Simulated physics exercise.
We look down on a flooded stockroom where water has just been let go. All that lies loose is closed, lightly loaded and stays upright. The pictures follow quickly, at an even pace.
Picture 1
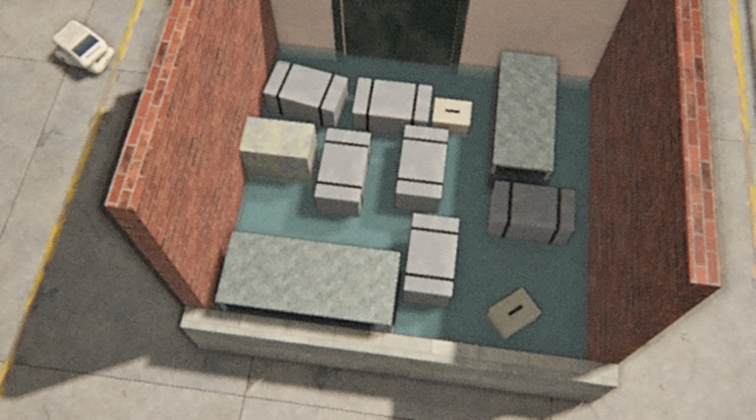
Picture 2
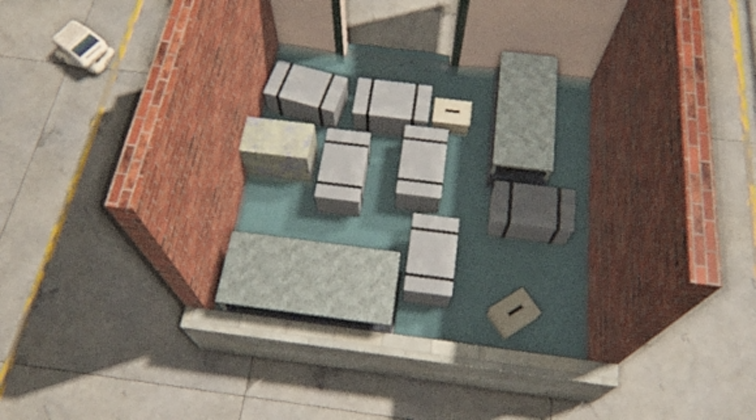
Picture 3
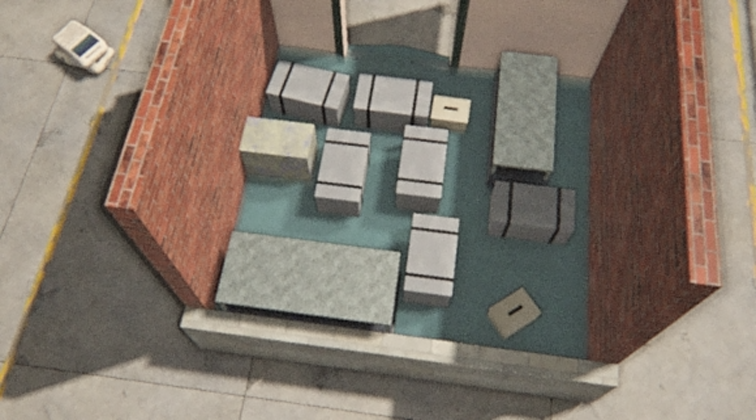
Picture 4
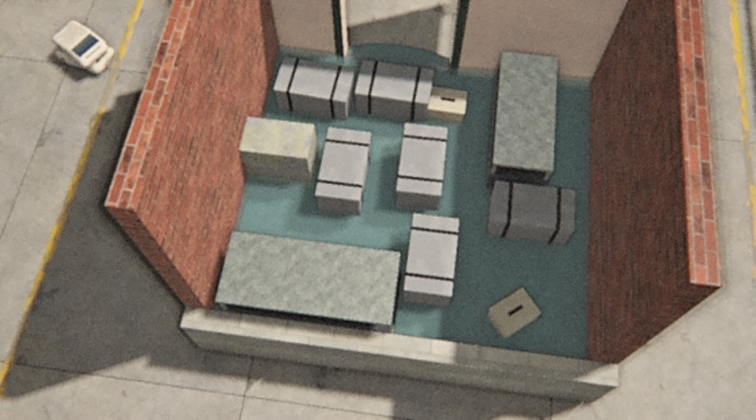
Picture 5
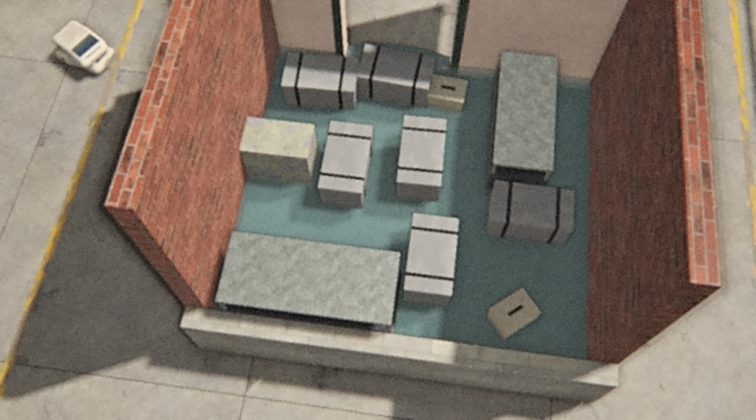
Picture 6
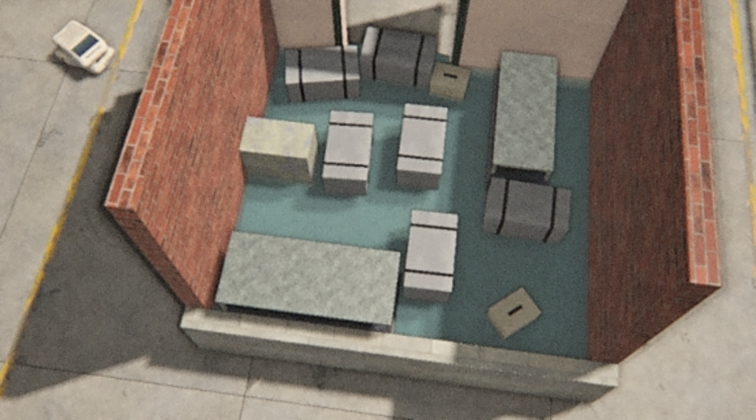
A roofless stockroom with red brick side walls and a bluish-green wet floor sits on grey paving, seen from high above by a still camera. Long mottled grey slabs lie at front left and back right, among strapped grey trunks, a pale yellowish block and small beige boxes. The dark door at the back opens, then the rear trunks and box drift toward the doorway, the middle trunks shifting slightly after.
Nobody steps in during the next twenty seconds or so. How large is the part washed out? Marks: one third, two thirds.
That comes to two thirds or more.
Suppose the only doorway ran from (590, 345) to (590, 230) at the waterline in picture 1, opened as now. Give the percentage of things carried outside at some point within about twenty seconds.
About 90 per cent.
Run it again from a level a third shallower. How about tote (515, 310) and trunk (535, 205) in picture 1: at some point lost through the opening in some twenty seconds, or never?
As listed: Inside, gone.
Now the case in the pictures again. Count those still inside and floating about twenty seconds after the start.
0 of them.
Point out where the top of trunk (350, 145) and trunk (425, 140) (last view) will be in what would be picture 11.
Roughly at (344, 98) and (404, 59).
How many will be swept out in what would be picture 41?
I count 7.
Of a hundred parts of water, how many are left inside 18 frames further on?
I make it 52 per cent.
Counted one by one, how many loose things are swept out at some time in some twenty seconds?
That makes 7.
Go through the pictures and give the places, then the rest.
The first frame shows a trunk at (393, 99) floats; a tote at (452, 112), afloat; 0 of 8 have shifted.
The second frame shows a trunk at (393, 99) floats; a tote at (452, 112), afloat; 0 of 8 have shifted.
The third frame shows a trunk at (393, 95), afloat, close to its start; a tote at (451, 109) floats, close to its start; 2 of 8 have shifted.
The fourth frame shows a trunk at (395, 81), afloat, close to its start; a tote at (448, 100) floats, close to its start; 3 of 8 have shifted.
The fifth frame shows a trunk at (396, 66) floats, a stride from its start; a tote at (448, 88) floats, a stride from its start; 5 of 8 have shifted.
The sixth frame shows a trunk at (399, 48) floats, a stride from its start; a tote at (451, 76) floats, a stride from its start; 6 of 8 have shifted.
A moment on, 2 of 8 are out; 6 afloat.
Next, 5 of 8 are out; 3 afloat.
Later, 7 of 8 are out; 1 afloat.
In the end, 7 of 8 are out; 0 afloat.
